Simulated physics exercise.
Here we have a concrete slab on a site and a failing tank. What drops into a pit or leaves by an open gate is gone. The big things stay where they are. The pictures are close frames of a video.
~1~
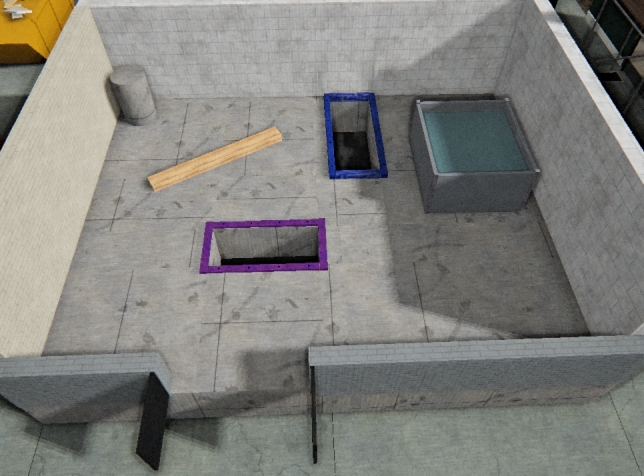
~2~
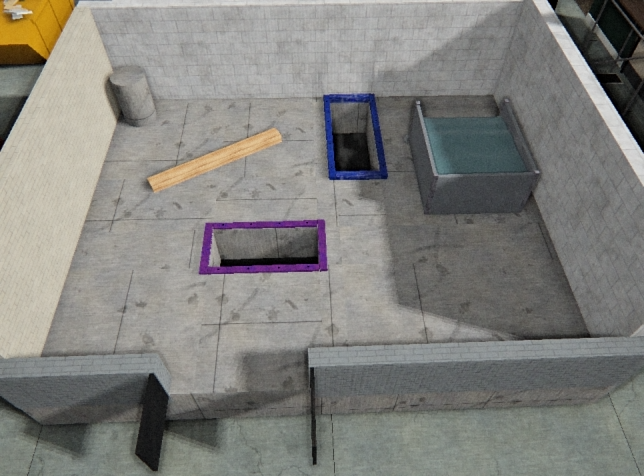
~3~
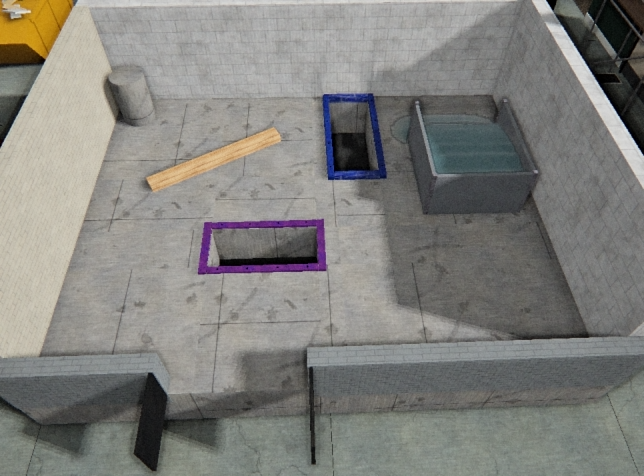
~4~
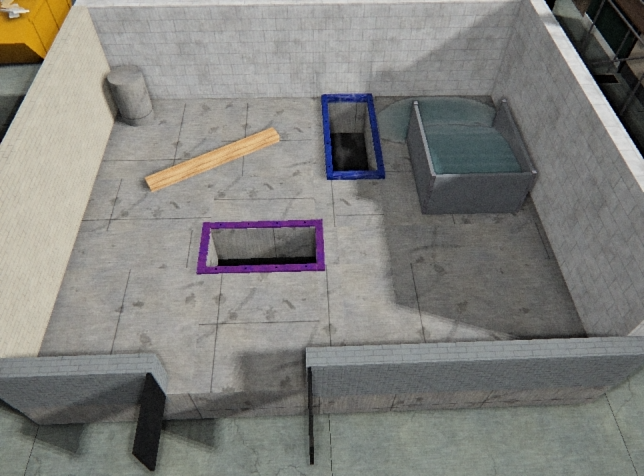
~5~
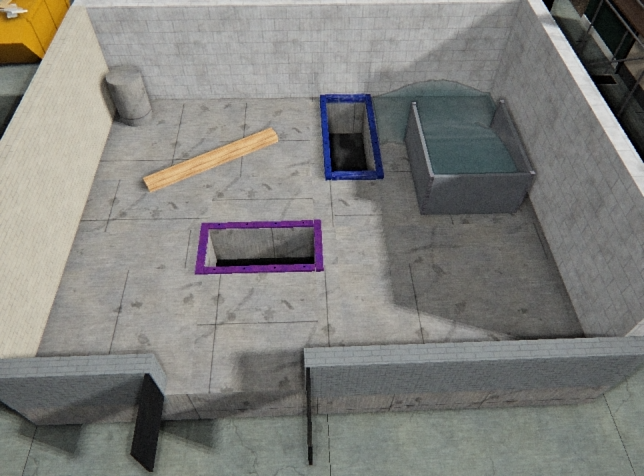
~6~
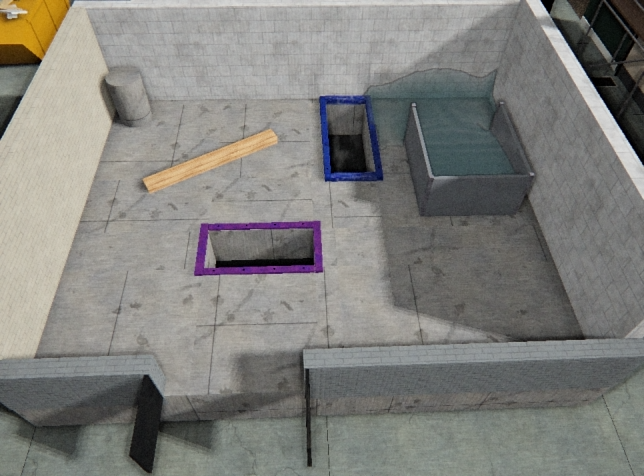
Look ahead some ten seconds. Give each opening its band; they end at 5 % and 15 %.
One by one: The gate takes under 5 %; the purple pit takes under 5 %; the blue pit takes over 15 %.
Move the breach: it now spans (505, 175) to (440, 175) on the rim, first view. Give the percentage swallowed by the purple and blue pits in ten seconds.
Per cent: Purple 4, blue 0.
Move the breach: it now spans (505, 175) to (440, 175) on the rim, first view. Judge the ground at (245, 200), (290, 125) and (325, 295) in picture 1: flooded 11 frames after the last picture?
As listed: Dry, clear, awash.
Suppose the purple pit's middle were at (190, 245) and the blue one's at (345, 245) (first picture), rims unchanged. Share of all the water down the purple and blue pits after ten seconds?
Parts in a hundred: Purple 6, blue 0.
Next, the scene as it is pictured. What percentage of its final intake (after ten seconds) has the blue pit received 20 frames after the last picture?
Close to 85 %.
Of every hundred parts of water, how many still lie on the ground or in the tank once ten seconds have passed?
Some 72 per cent.
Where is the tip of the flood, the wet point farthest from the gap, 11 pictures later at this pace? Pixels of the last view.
I would point to (183, 104).
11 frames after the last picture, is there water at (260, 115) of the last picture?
There: Under water.
A moment on, water covers 10 % of the floor; the gate 0 %, the purple pit 0 %, the blue pit 3 %.
Next, water covers 15 % of the floor; the gate 0 %, the purple pit 0 %, the blue pit 12 %.
Then, water covers 30 % of the floor; the gate 0 %, the purple pit 0 %, the blue pit 23 %.
Later, water covers 45 % of the floor; the gate 0 %, the purple pit 0 %, the blue pit 26 %.
In the end, water covers 60 % of the floor; the gate 1 %, the purple pit 0 %, the blue pit 26 %.
